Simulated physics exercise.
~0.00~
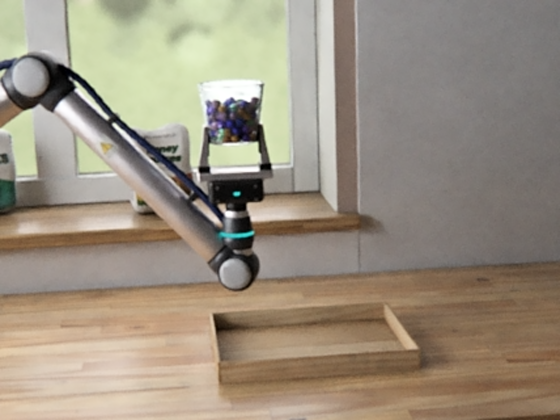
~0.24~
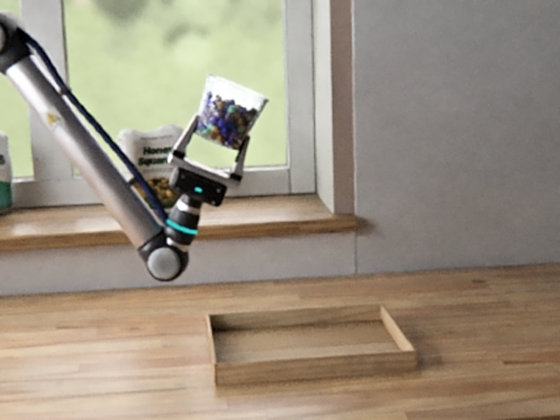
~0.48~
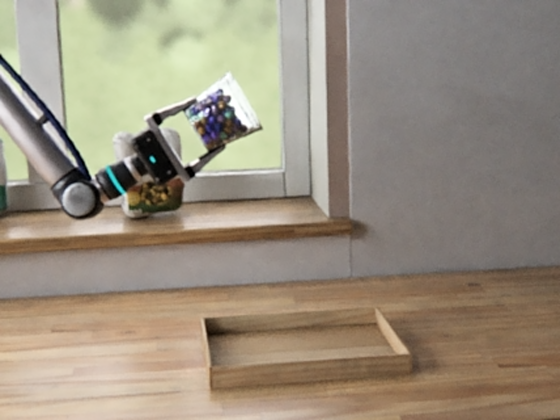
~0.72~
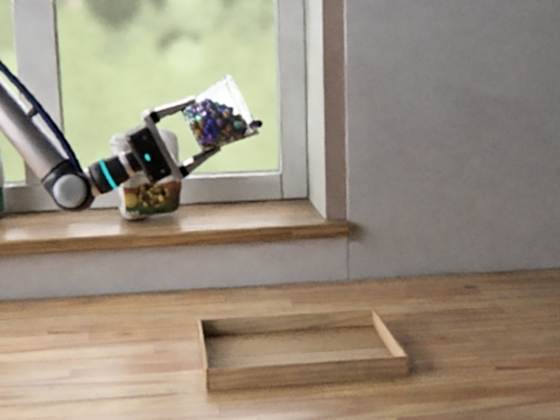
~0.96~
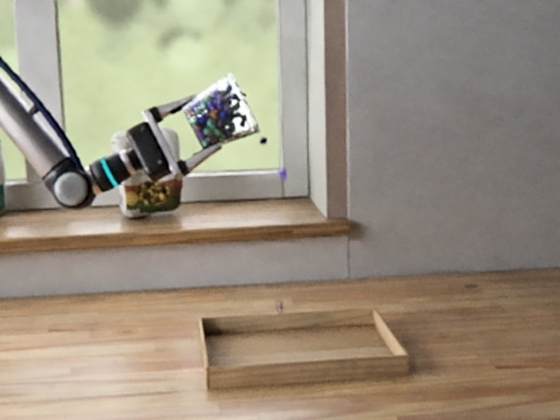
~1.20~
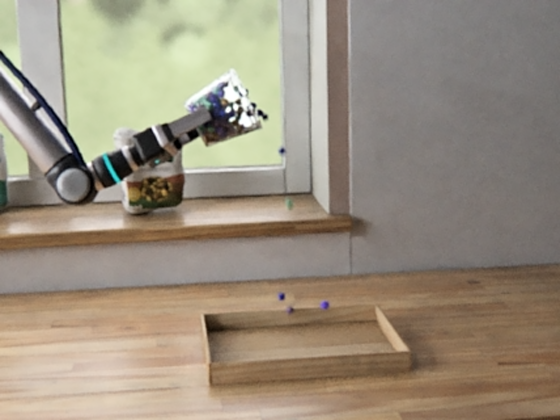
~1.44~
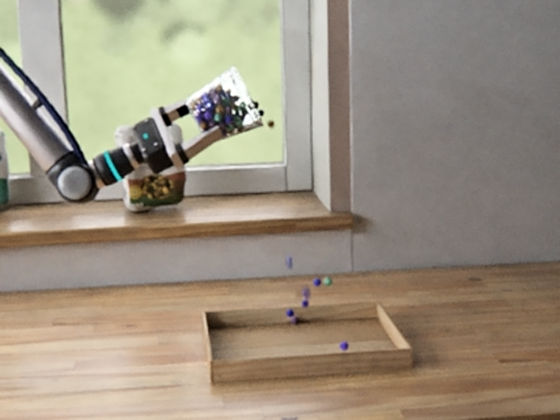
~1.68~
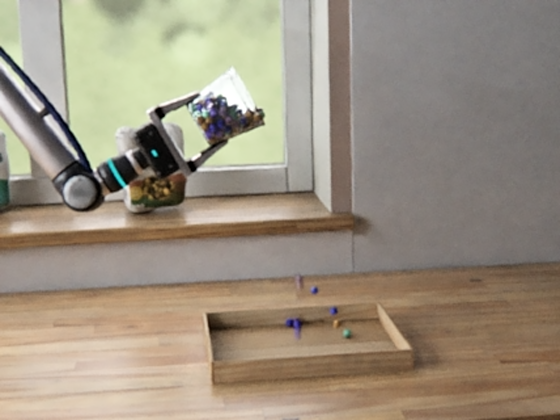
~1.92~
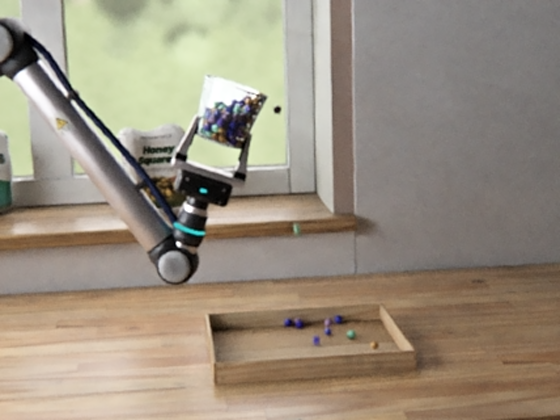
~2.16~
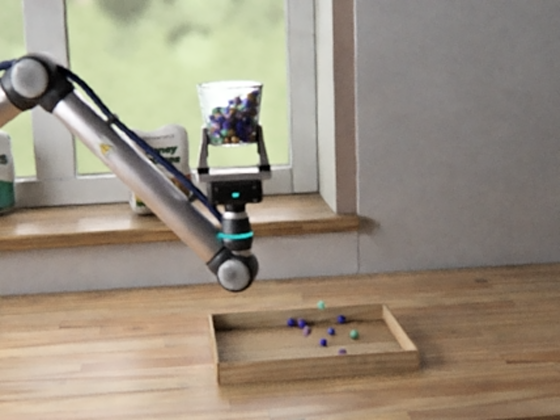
Robot arm tipping a clear cup of colourful round sweets rightward, spilling a few into a wooden tray, then standing it upright, still mostly full.
